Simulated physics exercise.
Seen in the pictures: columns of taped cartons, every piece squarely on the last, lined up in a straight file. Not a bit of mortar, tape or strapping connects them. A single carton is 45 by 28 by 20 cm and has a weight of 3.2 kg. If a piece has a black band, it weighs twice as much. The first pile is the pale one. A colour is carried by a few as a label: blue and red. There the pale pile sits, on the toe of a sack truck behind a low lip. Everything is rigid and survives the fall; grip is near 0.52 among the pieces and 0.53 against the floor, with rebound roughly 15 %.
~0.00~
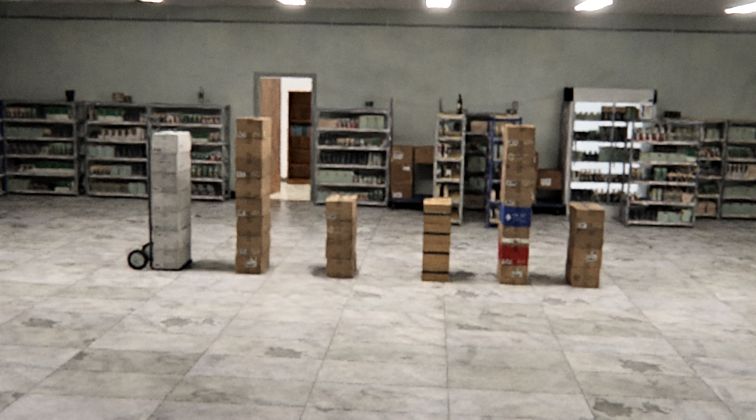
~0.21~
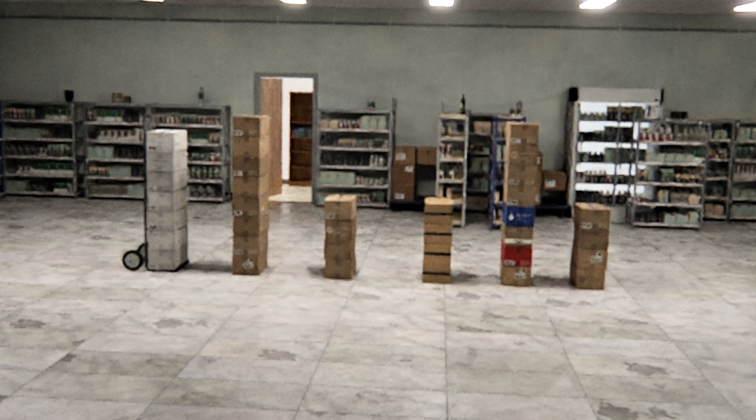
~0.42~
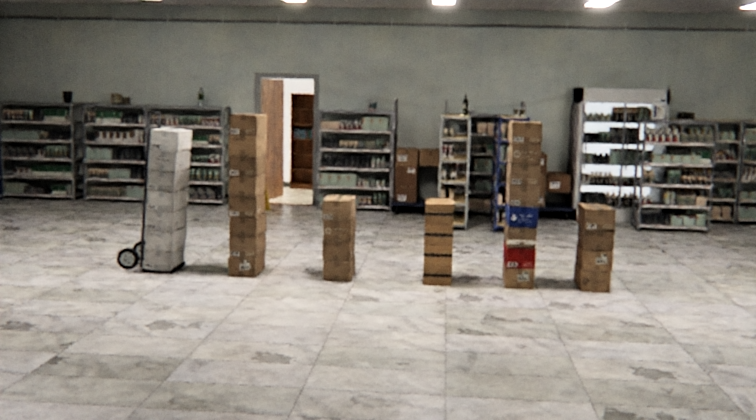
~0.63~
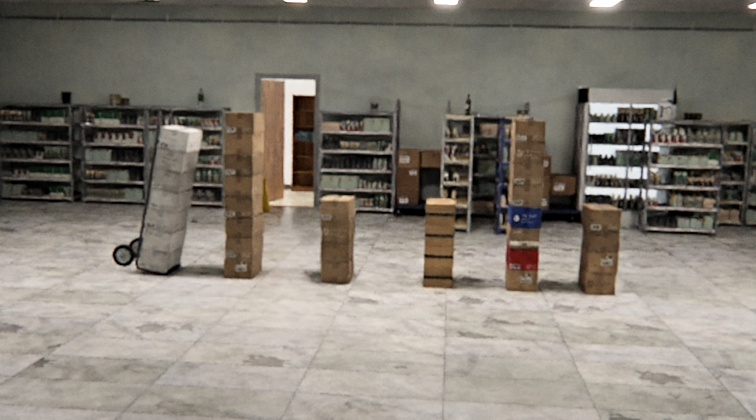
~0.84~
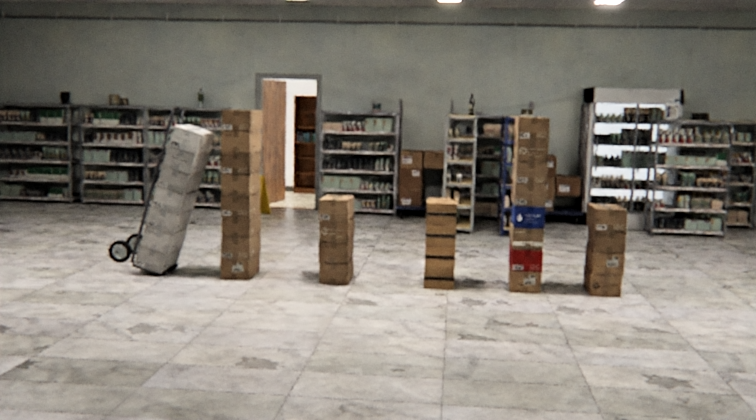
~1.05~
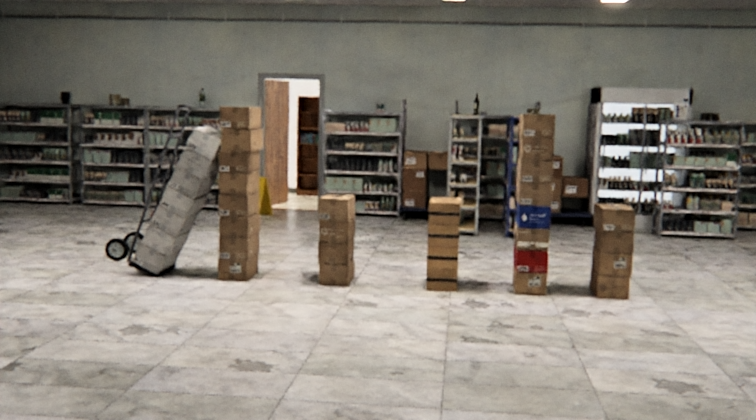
Six separate stacks of taped boxes stand in a row across a pale tiled floor, seen from the front in a storeroom with stocked shelves and an open doorway behind. A whitish stack rests on a hand truck at left, with brown stacks of differing heights to its right, one bearing blue and red boxes. The hand truck tilts rightward with the pale stack, whose upper part leans further to the neighbouring tall brown stack, while the camera shifts slightly.
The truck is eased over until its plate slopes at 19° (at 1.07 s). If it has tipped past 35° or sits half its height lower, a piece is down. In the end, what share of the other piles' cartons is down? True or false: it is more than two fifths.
True.
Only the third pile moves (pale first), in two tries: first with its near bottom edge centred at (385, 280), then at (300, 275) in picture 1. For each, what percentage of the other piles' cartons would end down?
About 30 and 60 per cent.
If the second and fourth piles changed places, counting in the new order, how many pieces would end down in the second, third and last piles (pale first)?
Pile by pile, you'd see second at 3, third at 3 and last at 0 down.
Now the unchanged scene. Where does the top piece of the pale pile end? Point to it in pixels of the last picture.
(296, 226).
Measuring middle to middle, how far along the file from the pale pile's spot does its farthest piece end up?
Distance along: Near 140 cm.
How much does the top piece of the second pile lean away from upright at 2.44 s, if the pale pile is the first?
The top piece is tilted around 60°.
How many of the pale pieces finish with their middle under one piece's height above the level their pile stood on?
The tally of pale pieces is 3.
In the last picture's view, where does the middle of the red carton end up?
About pixel (573, 273).
After 1.74 s, 7 of the pale pile down; none of the 28 other cartons down, 8 disturbed.
After 2.44 s, 7 of the pale pile down; 10 of the 28 other cartons down.
After 5.50 s, 7 of the pale pile down; 23 of the 28 other cartons down; red carton 45° from how it stood; blue carton 45° from how it stood, 16 cm lower.
In the end (7.5 s), 7 of the pale pile down; 27 of the 28 other cartons down; red carton 55° from how it stood, 13 cm lower; blue carton 53° from how it stood, 29 cm lower. That is 96 per cent. From the last view, middles, red carton near (573, 273), blue carton near (611, 249).
